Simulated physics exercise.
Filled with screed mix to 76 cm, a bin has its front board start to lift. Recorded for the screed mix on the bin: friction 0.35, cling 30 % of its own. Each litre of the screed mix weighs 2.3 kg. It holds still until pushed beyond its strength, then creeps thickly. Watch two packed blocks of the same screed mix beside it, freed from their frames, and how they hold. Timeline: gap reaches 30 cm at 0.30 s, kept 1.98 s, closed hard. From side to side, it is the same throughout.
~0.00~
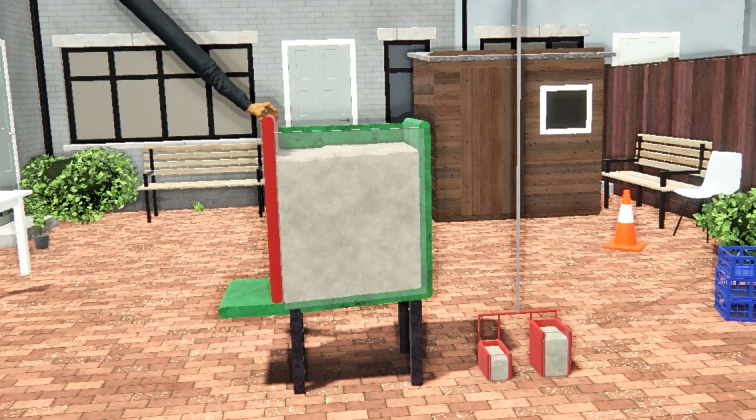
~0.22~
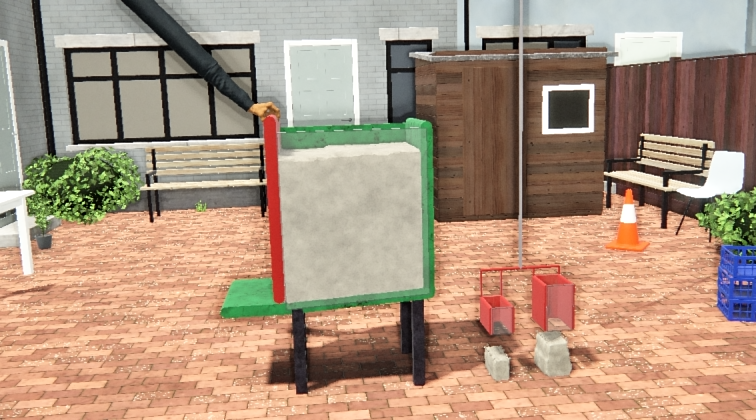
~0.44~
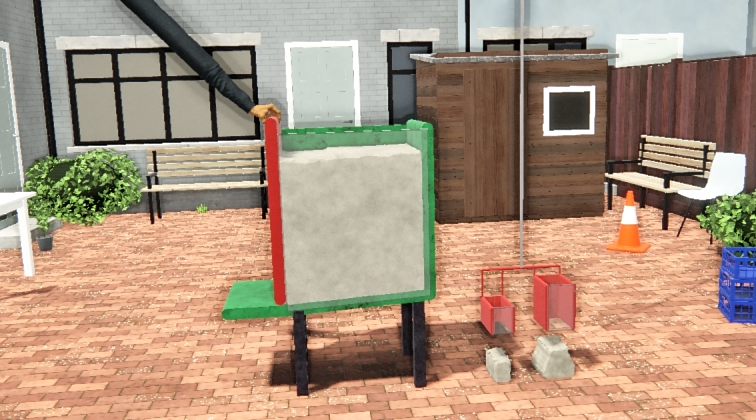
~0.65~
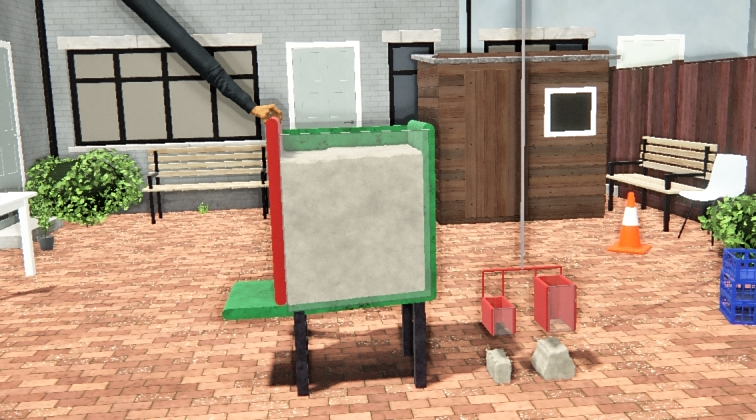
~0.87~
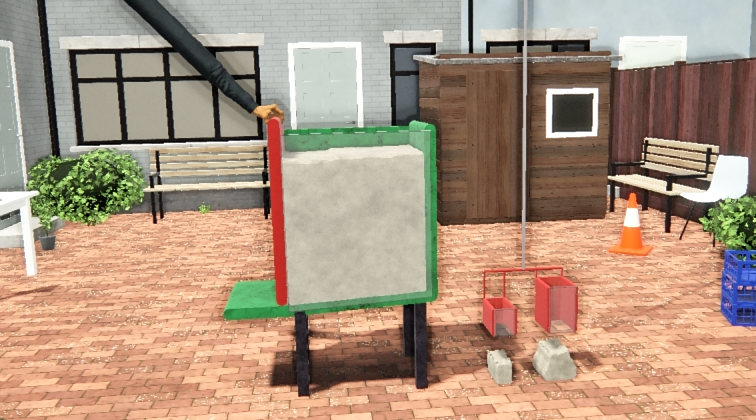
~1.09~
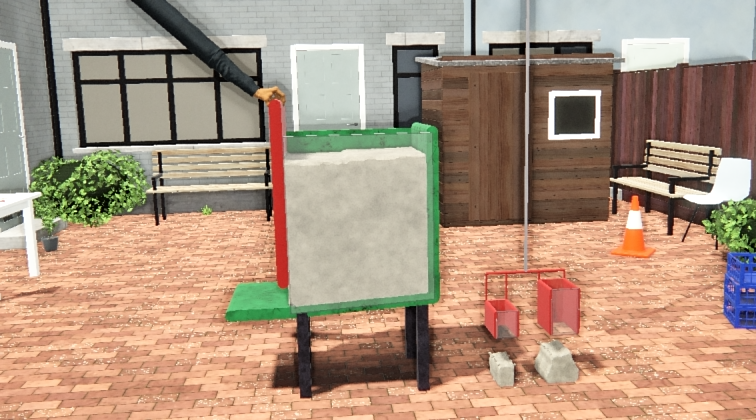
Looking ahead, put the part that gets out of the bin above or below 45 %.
I'd say the portion is higher than 45 %.
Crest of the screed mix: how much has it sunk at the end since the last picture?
The gap comes to roughly 34 centimetres.
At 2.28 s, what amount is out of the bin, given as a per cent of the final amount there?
Estimate: 70 %.
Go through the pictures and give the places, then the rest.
In the first frame, top of the hatch at (267, 122), not yet moved; top of the screed mix at (414, 151); blocks stand 12 cm, 21 cm (left to right).
In the second frame, top of the hatch at (270, 122), not yet moved; top of the screed mix at (416, 151); blocks stand 12 cm, 19 cm (left to right).
In the third frame, top of the hatch at (271, 124), not yet moved; top of the screed mix at (417, 153); blocks stand 12 cm, 17 cm (left to right).
In the fourth frame, top of the hatch at (272, 124), not yet moved; top of the screed mix at (418, 153); blocks stand 12 cm, 17 cm (left to right).
In the fifth frame, top of the hatch at (273, 125), not yet moved; top of the screed mix at (419, 154); blocks stand 12 cm, 17 cm (left to right).
In the sixth frame, top of the hatch at (275, 106), moved 9.9 cm; top of the screed mix at (412, 156); blocks stand 12 cm, 17 cm (left to right).
After 1.64 s, the hatch is 30 cm open and 15 % is out.
After 2.28 s, the hatch is 30 cm open and 36 % is out.
After 2.93 s, the hatch is 30 cm open and 48 % is out.
After 3.57 s, the hatch is 7.6 cm open and 53 % is out.
After 4.37 s, at the end, the hatch is shut and 54 % is out.
